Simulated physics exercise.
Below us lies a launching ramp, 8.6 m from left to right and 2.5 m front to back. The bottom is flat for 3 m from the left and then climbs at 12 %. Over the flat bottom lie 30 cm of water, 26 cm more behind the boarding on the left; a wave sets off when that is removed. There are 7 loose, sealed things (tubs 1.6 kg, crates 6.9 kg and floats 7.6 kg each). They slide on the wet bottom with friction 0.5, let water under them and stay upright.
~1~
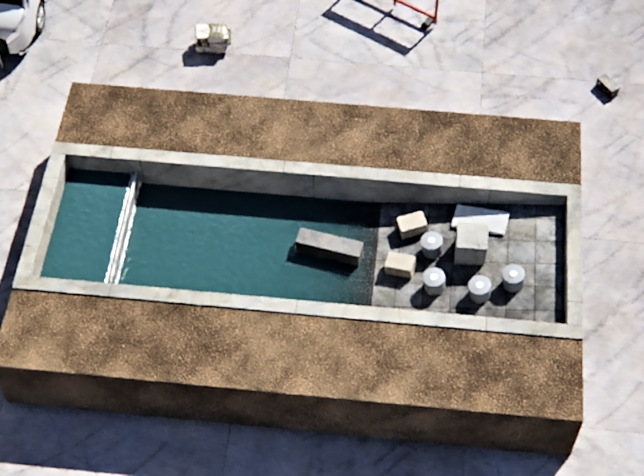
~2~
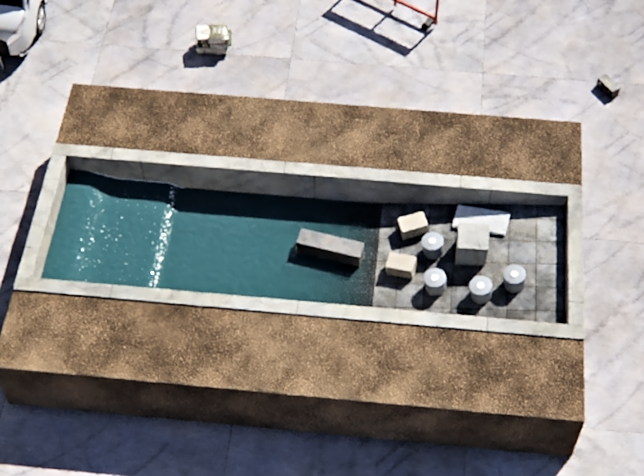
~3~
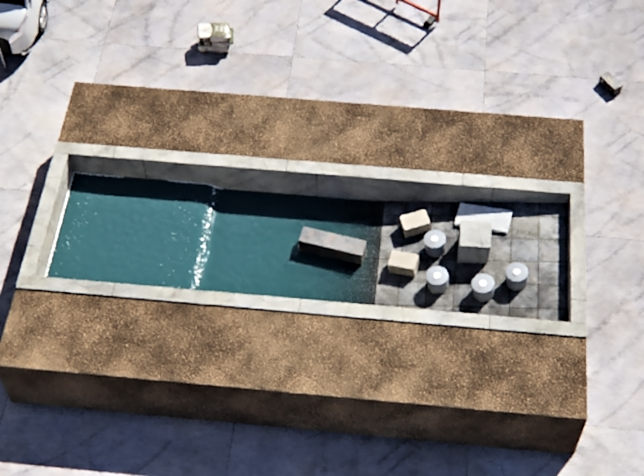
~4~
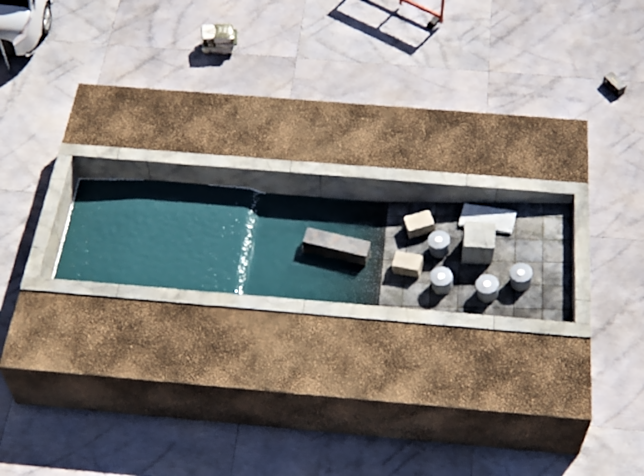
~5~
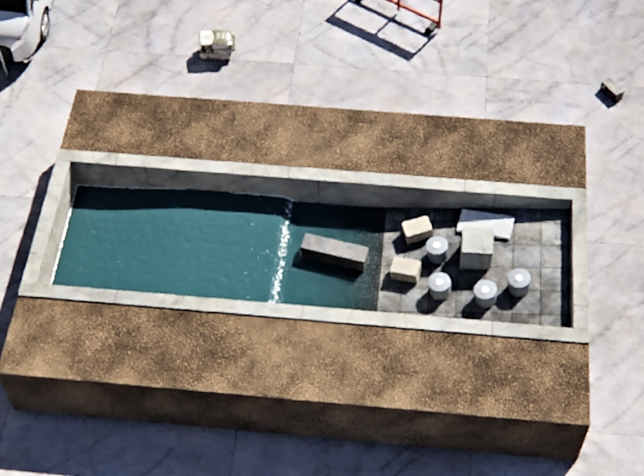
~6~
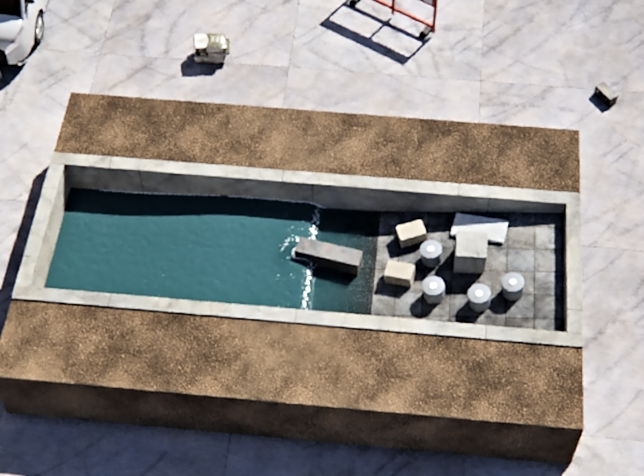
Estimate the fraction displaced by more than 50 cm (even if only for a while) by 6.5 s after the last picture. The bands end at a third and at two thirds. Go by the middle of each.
It is two thirds or above.
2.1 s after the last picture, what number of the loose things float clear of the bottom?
4 of them.
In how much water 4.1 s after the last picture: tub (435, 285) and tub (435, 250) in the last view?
About 2 and 7 cm.
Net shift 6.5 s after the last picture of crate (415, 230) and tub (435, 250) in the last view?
In that order: 250 cm, 250 cm.
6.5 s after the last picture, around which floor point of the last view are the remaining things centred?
Around (318, 267).
Then, 0.6 s after the last picture 0 of 7 are over 50 cm from their spots; 0 afloat.
Then, 2.1 s after the last picture 2 of 7 are over 50 cm from their spots; 4 afloat.
Then, 4.1 s after the last picture 5 of 7 are over 50 cm from their spots; 6 afloat.
Then, 6.5 s after the last picture 7 of 7 are over 50 cm from their spots, and 7 have been at some point; 6 afloat.
